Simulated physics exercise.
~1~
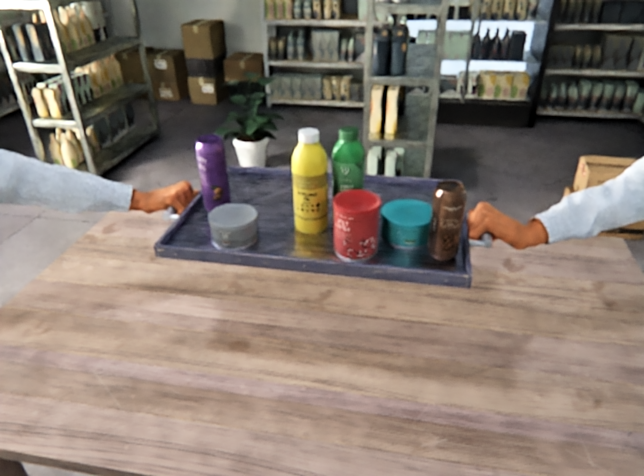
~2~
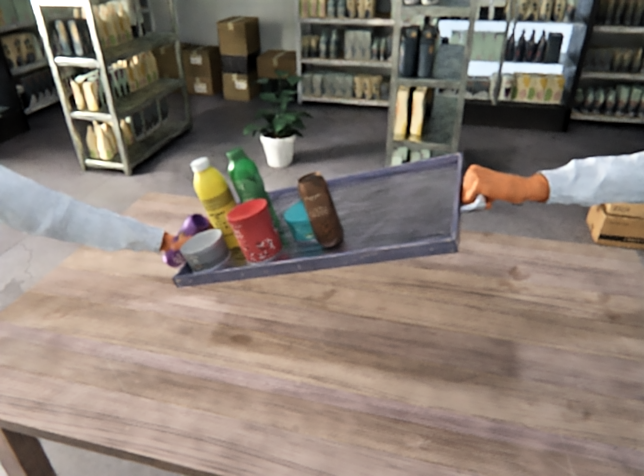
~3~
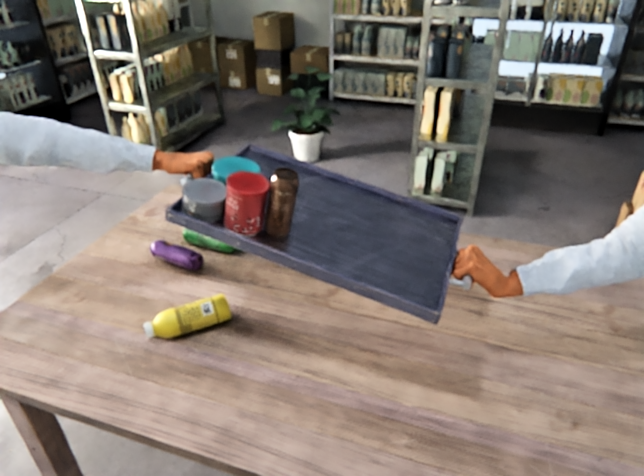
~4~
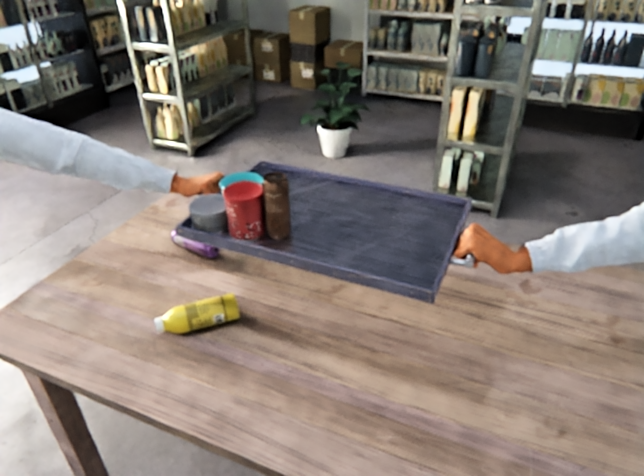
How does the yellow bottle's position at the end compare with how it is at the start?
At the start the yellow bottle stands upright on the tray, but by the end it is lying on its side on the wooden table.
